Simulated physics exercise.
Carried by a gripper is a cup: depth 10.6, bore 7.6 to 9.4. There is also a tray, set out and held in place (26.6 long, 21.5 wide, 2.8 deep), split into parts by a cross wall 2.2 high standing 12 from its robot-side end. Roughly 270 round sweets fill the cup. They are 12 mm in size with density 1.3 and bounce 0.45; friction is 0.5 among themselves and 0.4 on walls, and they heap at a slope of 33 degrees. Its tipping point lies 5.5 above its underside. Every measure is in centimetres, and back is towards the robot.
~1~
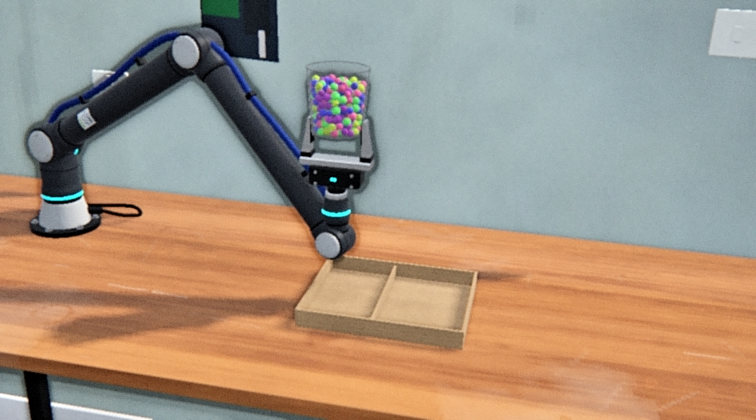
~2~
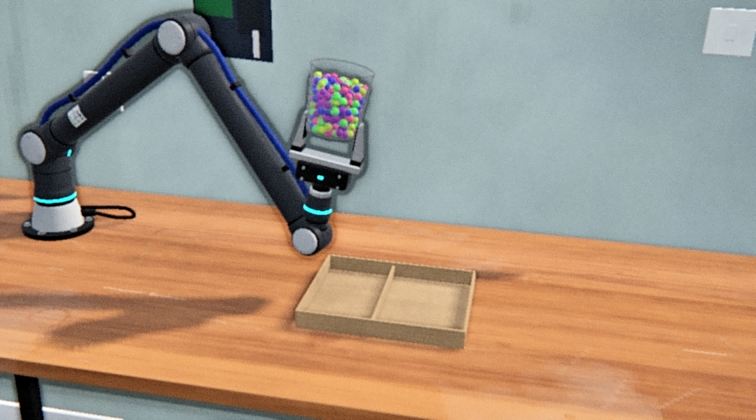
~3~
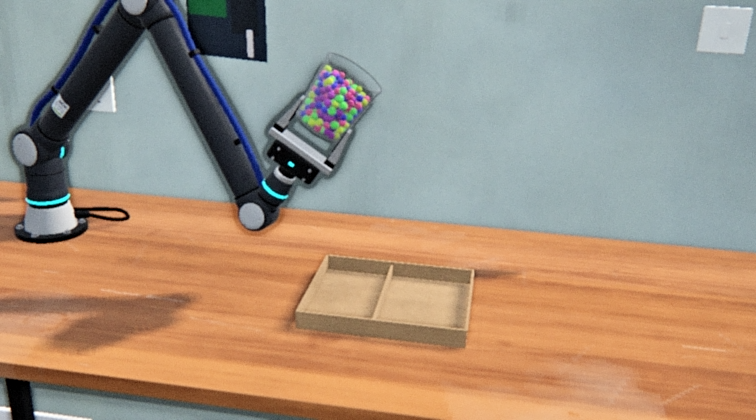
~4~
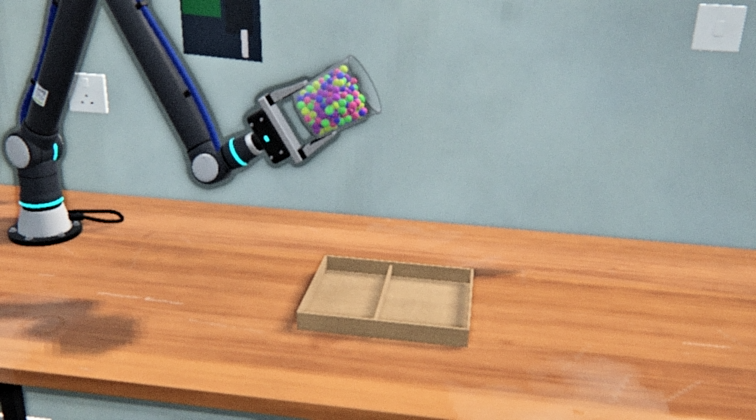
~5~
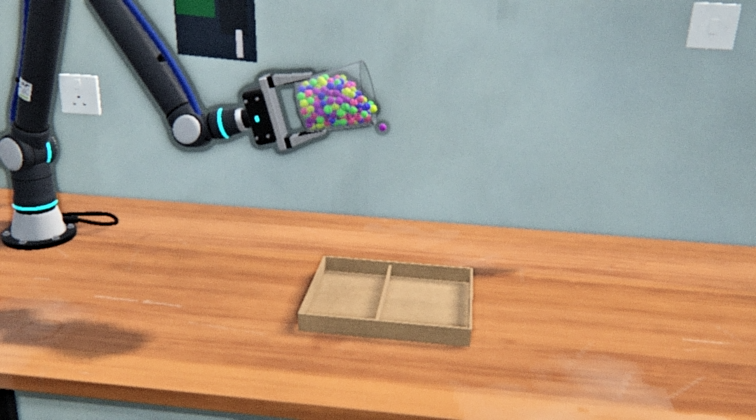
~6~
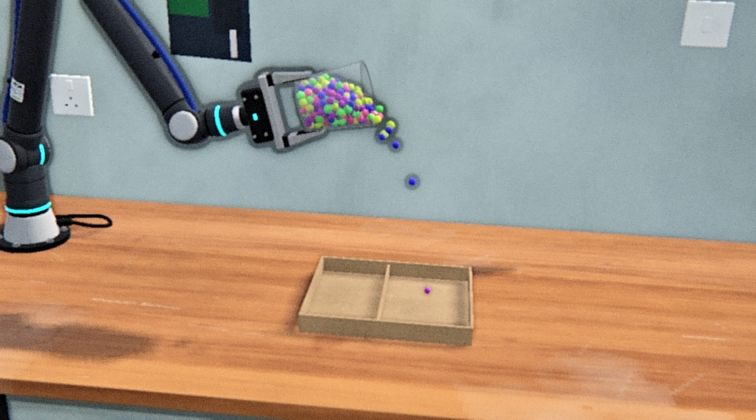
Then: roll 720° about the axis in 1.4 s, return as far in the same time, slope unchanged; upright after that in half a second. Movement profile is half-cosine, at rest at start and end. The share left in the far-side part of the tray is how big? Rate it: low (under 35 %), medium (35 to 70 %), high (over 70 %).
Rating: Medium.
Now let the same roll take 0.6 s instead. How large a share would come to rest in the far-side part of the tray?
That would give near 20 in a hundred.
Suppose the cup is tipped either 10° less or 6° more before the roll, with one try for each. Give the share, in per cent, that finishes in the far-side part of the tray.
About 15 and 70 per cent.
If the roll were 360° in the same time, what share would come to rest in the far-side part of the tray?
45 %.
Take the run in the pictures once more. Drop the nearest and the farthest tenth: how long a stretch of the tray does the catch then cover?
About 12 centimetres.
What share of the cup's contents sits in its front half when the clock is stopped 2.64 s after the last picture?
About 75 percent, I'd say.
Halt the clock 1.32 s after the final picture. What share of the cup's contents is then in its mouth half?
35 %, about.
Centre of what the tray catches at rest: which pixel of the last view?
Near pixel (424, 302).
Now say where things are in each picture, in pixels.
Cup middle at (338, 102), upright; upper third of the load around (336, 89), from x 315 to 365, top at y 80; 267 in the cup, in the first frame.
Cup middle at (337, 102), tipped 9°; upper third of the load around (336, 89), from x 310 to 365, top at y 75, in the second frame.
Cup middle at (336, 101), tipped 33°; upper third of the load around (334, 89), from x 305 to 365, top at y 70, in the third frame.
Cup middle at (335, 100), tipped 58°; upper third of the load around (336, 88), from x 300 to 365, top at y 70, in the fourth frame.
Cup middle at (335, 100), tipped 74°; upper third of the load around (330, 90), from x 300 to 385, top at y 80; 266 in the cup, 1 in flight or on a rim, in the fifth frame.
Cup middle at (334, 99), tipped 76°; upper third of the load around (327, 91), from x 300 to 425, top at y 80; 260 in the cup, 1 in the far-side part, 6 in flight or on a rim, in the sixth frame.
Then, 1.32 s after the last picture, tipped 76°, highest piece 37 above the table; 177 in the cup, 73 in the far-side part, 9 on the table or floor, 3 in the robot-side part, 5 in flight or on a rim.
Then, 2.64 s after the last picture, tipped 76°, highest piece 37 above the table; 126 in the cup, 115 in the far-side part, 11 on the table or floor, 7 in the robot-side part, 8 in flight or on a rim.
Then, 3.50 s after the last picture, upright, highest piece 37 above the table; 128 in the far-side part, 120 in the cup, 11 on the table or floor, 7 in the robot-side part, 1 in flight or on a rim.
Then, 4.20 s after the last picture, upright, highest piece 37 above the table; 128 in the far-side part, 120 in the cup, 11 on the table or floor, 8 in the robot-side part.
Final count, 128 in the far-side part, 120 in the cup, 11 on the table or floor, 8 in the robot-side part. That is 48 % in the far-side part of the tray.
